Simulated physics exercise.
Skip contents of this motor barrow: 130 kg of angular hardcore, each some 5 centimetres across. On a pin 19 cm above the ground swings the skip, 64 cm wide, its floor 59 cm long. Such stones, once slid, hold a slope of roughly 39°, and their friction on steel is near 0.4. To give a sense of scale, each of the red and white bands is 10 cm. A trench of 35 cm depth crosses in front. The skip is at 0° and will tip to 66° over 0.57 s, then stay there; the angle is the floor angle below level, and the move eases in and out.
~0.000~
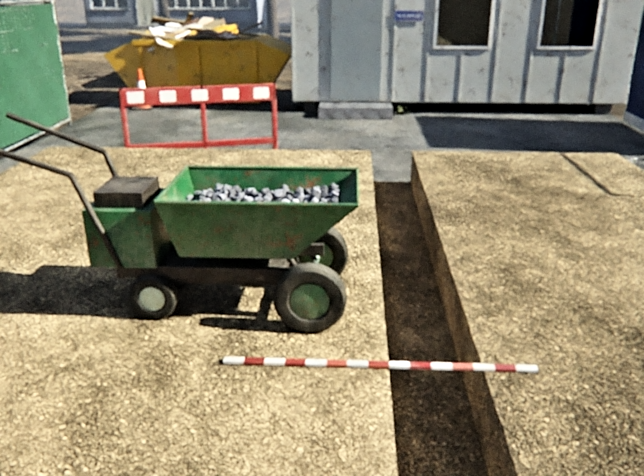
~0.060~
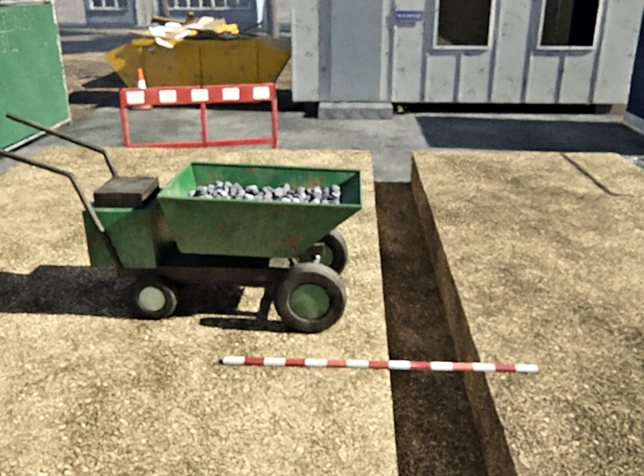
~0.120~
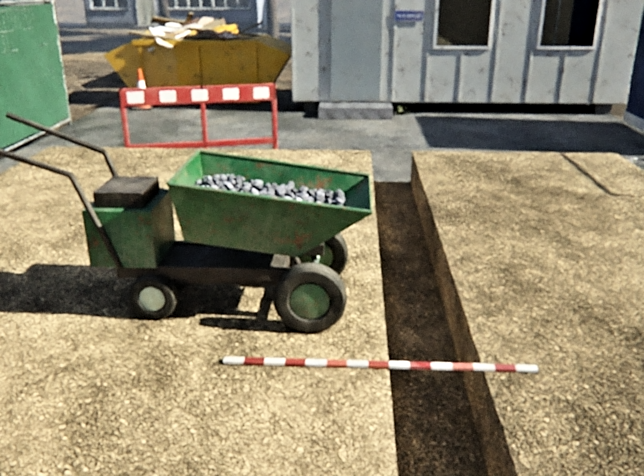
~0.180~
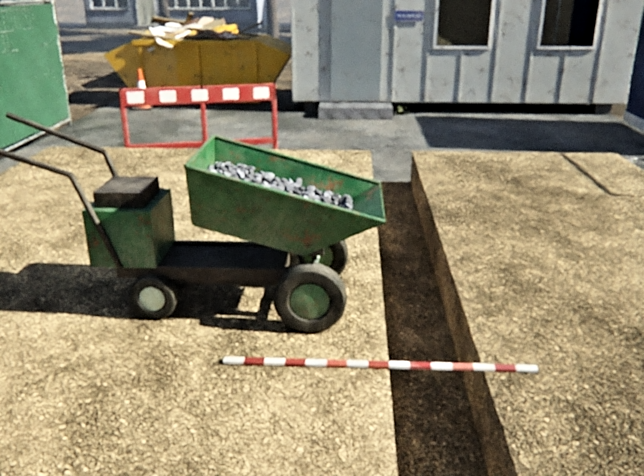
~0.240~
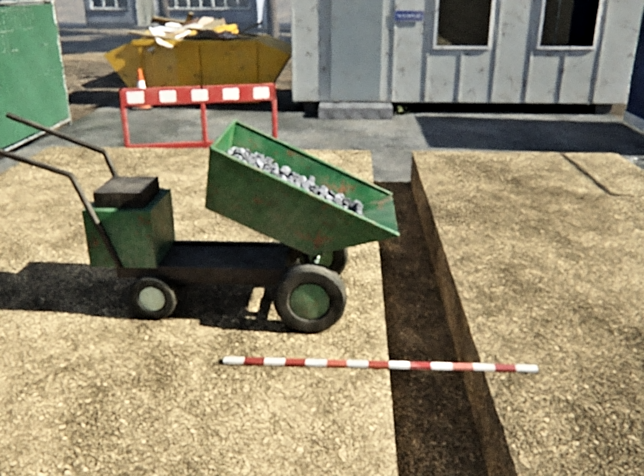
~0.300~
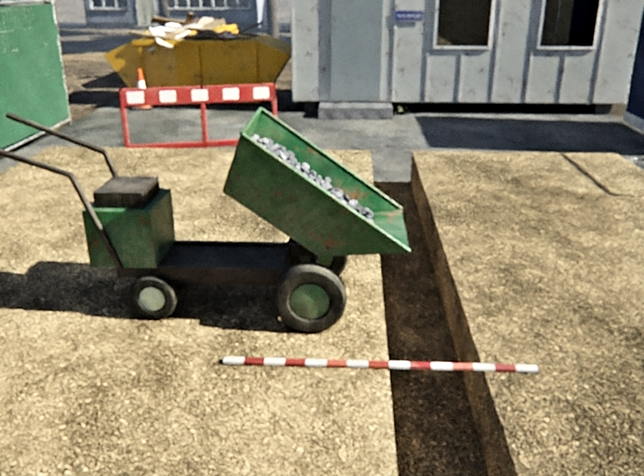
At the start, a green motor barrow loaded with grey stones stands on sandy ground beside a trench, its skip level behind a red-and-white striped pole. The skip then tilts forward to the right, its rear end rising steadily until it slopes steeply, with the stones lying lower inside and the wheels staying still.
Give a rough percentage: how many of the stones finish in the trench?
63 %.
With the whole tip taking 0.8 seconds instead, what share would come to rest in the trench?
About 80 percent, I'd say.
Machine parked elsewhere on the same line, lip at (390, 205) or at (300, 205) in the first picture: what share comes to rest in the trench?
First place: Near 35%; second place: Near 100%.
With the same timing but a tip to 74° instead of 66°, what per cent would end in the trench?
Close to 65 per cent then.
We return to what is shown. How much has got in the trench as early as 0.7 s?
Some 10 per cent of the load by that point.
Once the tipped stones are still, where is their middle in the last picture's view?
(451, 342).
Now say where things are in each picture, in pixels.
The skip is at 0°, its lip at (358, 205); the top of the load is at (298, 193), in the first frame.
The skip is at 2°, its lip at (362, 207); the top of the load is at (237, 191); the stones move at 0.5 m/s on average, in the second frame.
Lip at (372, 213), floor tilted 8°, highest stones at (223, 183); the stones move at 0.8 m/s on average, in the third frame.
Lip at (385, 222), floor tilted 16°, highest stones at (228, 169); the stones move at 1.3 m/s on average, in the fourth frame.
The skip is at 25°, its lip at (398, 235); the top of the load is at (237, 154); the stones move at 1.5 m/s on average, in the fifth frame.
Lip at (410, 252), floor tilted 36°, highest stones at (259, 143); the stones move at 1.6 m/s on average, in the sixth frame.
After 0.4 s the floor is at 56°; 100 % in the skip; the foremost stones are at (391, 254).
After 0.7 s the floor is at 66°; 92 % in the skip, 8 % in the trench; the foremost stones are at (455, 298).
After 1.0 s the floor is at 66°; 22 % in the skip, 41 % in the trench, 36 % past the trench; the foremost stones are at (589, 309).
After 3.0 s the floor is at 66°; 0 % in the skip, 63 % in the trench, 37 % past the trench; the foremost stones are past the picture's edge.
